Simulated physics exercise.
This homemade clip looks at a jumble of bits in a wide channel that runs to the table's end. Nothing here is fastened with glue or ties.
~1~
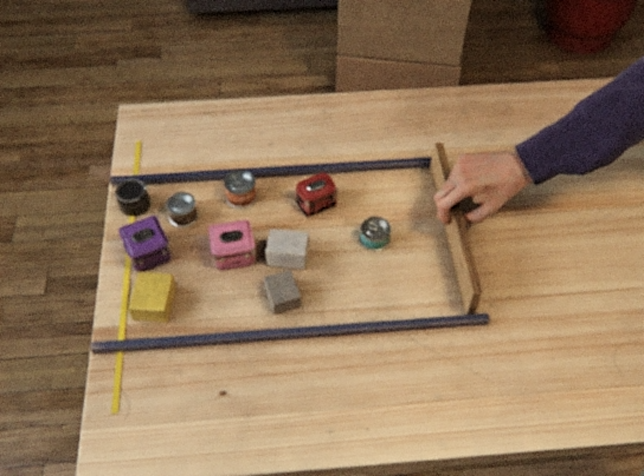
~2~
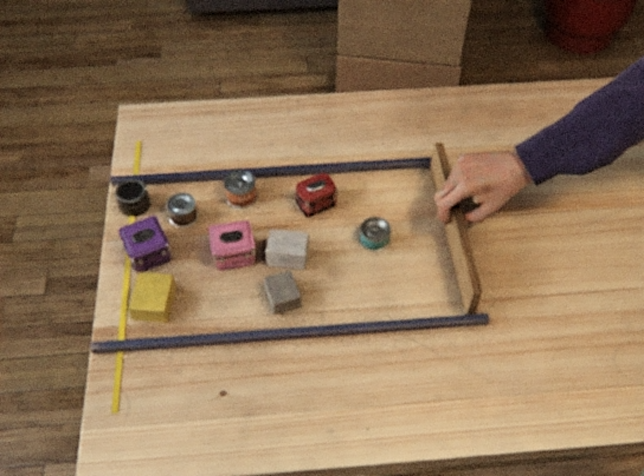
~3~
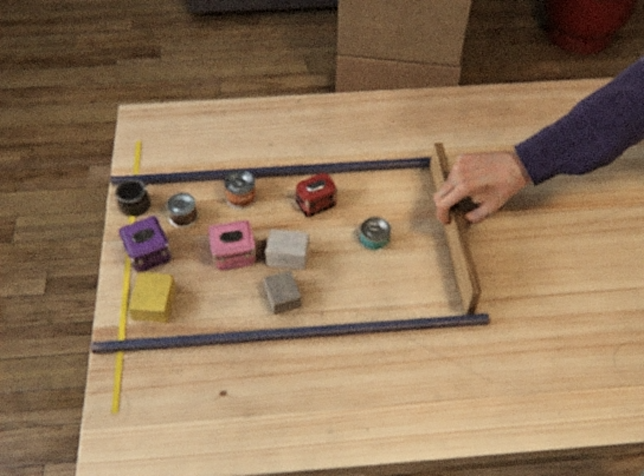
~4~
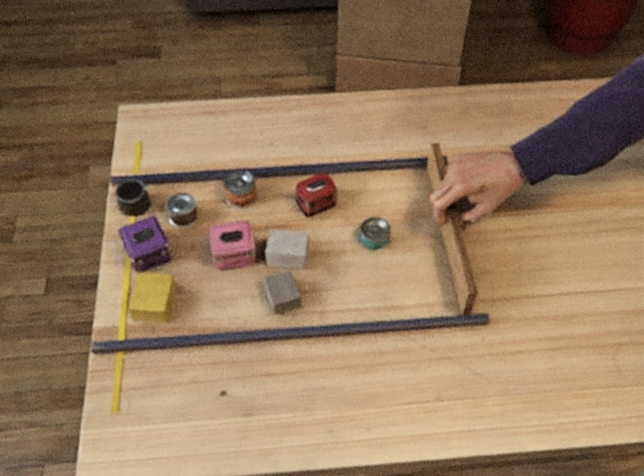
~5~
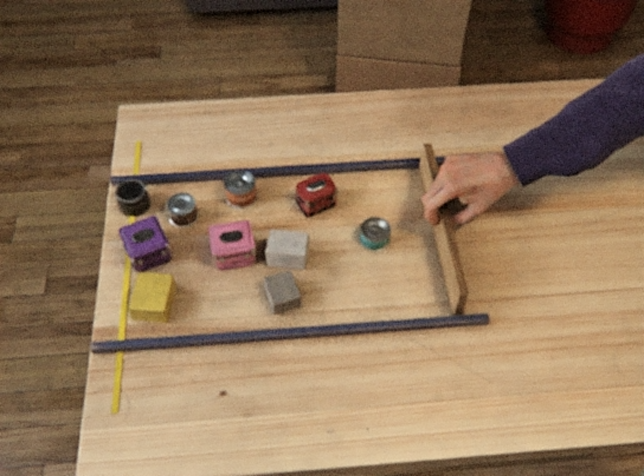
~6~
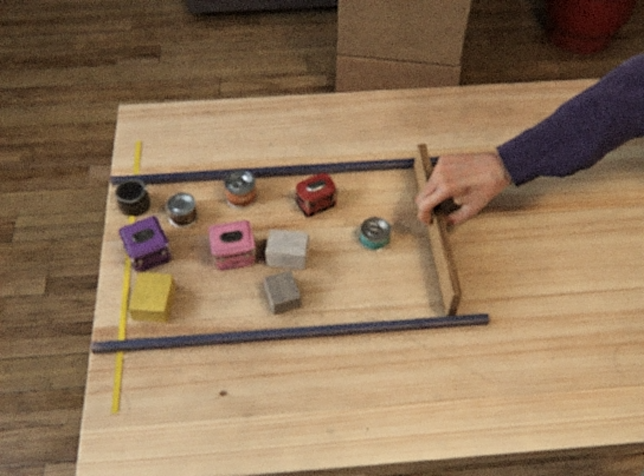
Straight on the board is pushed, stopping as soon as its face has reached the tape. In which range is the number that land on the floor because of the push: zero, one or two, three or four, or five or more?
In the range five or more.
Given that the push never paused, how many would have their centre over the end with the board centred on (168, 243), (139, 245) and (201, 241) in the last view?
Middles past end - pos 1: 2, pos 2: 6, pos 3: 0.
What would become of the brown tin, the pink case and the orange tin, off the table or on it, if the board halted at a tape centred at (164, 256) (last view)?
In order, the brown tin keeps its spot, then the pink case keeps its spot, then the orange tin keeps its spot.
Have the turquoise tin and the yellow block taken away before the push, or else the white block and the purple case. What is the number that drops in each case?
I'd say 4 the first time and 4 the second time.
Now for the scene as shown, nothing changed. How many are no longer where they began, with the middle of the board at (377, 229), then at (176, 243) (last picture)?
Moved so far: 1, later 10.
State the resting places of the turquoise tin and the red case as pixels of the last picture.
In order, first (113, 243), then (112, 199).
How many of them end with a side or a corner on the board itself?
It touches 4.
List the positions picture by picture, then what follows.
Black lid (133, 198); purple case (146, 244); yellow block (153, 297); board (454, 224); tape (128, 259), in the first frame.
Purple case (146, 244); red case (316, 194), in the second frame.
Yellow block (153, 297); turquoise tin (375, 234), in the third frame.
Black lid (133, 198); orange tin (241, 190), in the fourth frame.
Purple case (146, 244); white block (288, 250), in the fifth frame.
Black lid (133, 198); purple case (146, 244); yellow block (153, 297); board (435, 226); tape (128, 259), in the sixth frame.
Soon after, none off yet; black lid at rest near (133, 198); purple case at rest near (146, 244); yellow block at rest near (153, 297).
At rest, the number that fall off is five or more; fallen, orange tin, pink case, brown tin, yellow block, purple case and black lid.
